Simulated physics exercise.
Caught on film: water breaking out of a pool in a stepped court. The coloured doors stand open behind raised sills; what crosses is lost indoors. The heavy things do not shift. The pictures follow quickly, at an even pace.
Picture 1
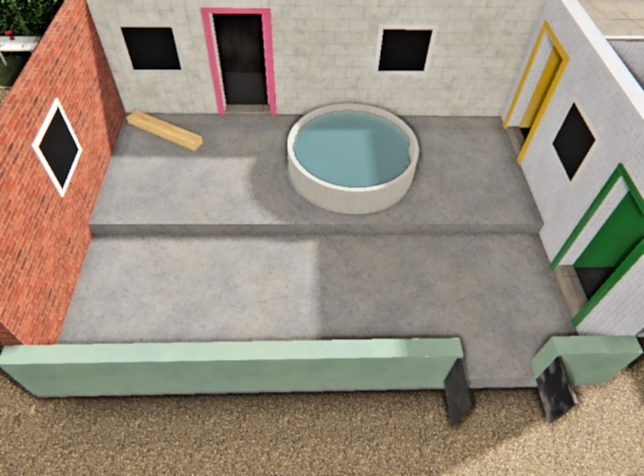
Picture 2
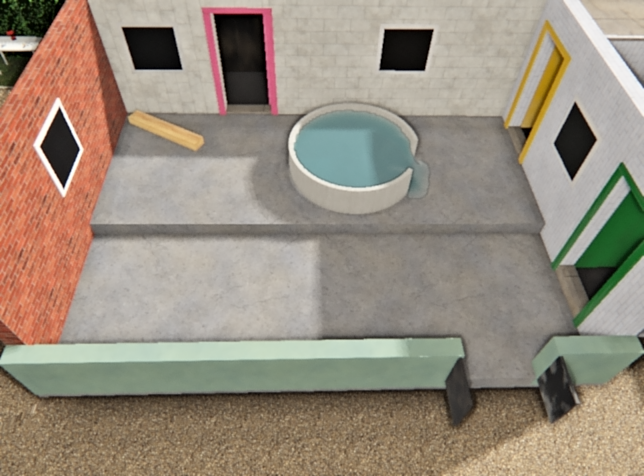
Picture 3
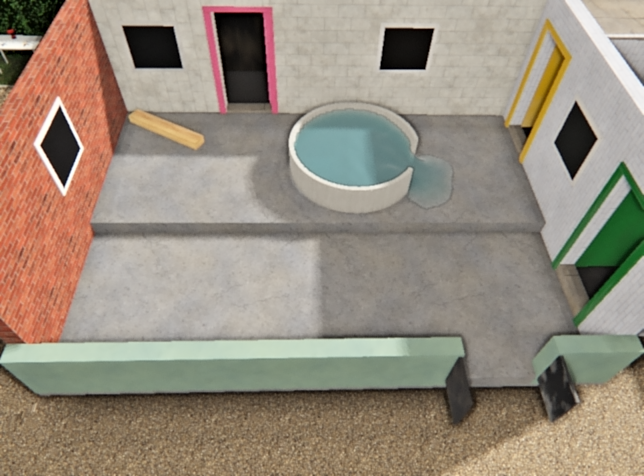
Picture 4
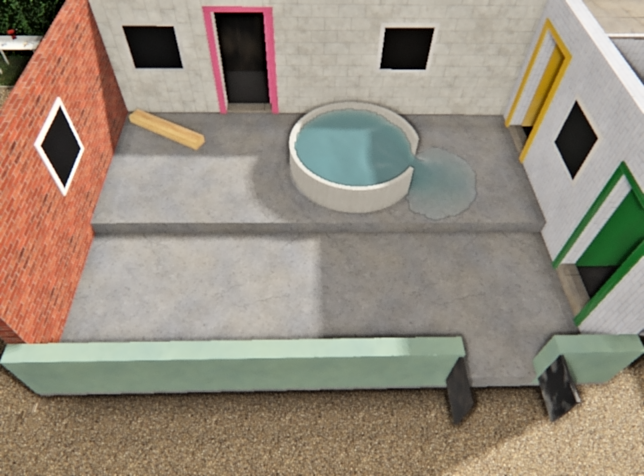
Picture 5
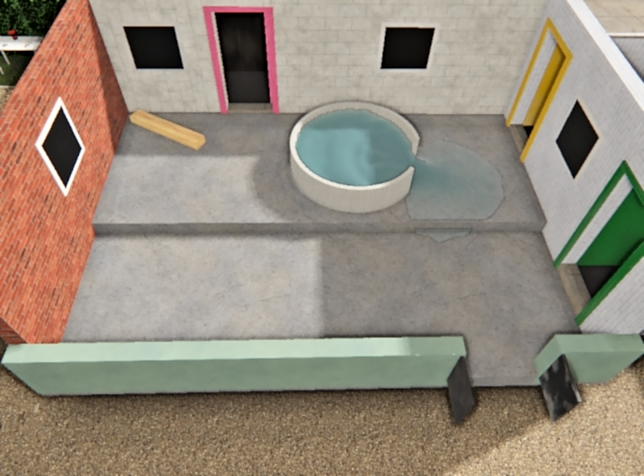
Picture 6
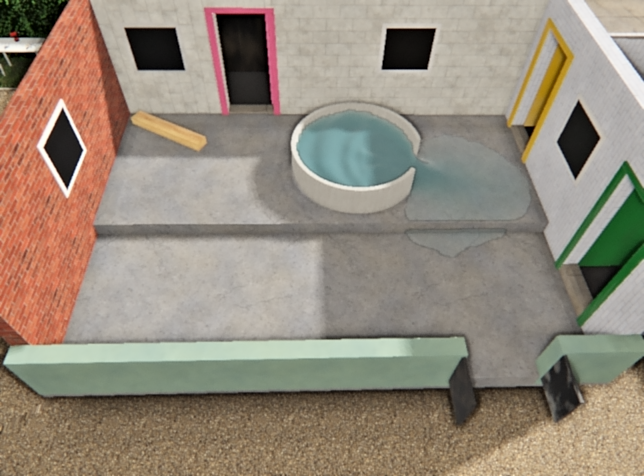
Water broke out through a gap in the right side of a round pool in a walled court, spread rightward across the grey upper floor, and spilled over the step onto the lower level.
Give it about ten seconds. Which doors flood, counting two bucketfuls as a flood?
The yellow door lets in a lot; the green door admits no more than that; the pink door admits no more than that.
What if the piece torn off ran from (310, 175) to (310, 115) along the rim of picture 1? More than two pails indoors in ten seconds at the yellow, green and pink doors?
In short: Yellow door holds, green door is under, pink door takes more.
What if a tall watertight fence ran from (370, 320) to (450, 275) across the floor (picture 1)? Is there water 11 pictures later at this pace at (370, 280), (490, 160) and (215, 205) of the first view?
One after the other: No water, wet, dry.
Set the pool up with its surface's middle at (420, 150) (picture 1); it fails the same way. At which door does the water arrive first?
That is the one in yellow.
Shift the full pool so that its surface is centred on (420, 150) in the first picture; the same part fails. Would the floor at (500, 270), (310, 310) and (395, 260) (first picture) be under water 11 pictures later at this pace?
In that order: Awash, not flooded, not flooded.
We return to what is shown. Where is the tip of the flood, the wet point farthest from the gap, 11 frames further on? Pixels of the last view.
Roughly at (590, 359).
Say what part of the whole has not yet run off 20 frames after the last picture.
Roughly 96 per cent.
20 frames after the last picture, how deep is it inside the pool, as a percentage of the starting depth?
Some 50 per cent.
A moment on, water covers 15 % of the floor; the yellow door wet at the sill, nothing in, the green door not reached, the pink door not reached.
Next, water covers 20 % of the floor; the yellow door under two buckets in, the green door wet at the sill, nothing in, the pink door not reached.
Then, water covers 30 % of the floor; the yellow door over two buckets in, the green door wet at the sill, nothing in, the pink door not reached.
Later, water covers 50 % of the floor; the yellow door over two buckets in, the green door wet at the sill, nothing in, the pink door wet at the sill, nothing in.
In the end, water covers 75 % of the floor; the yellow door far over two buckets in, the green door wet at the sill, nothing in, the pink door wet at the sill, nothing in.
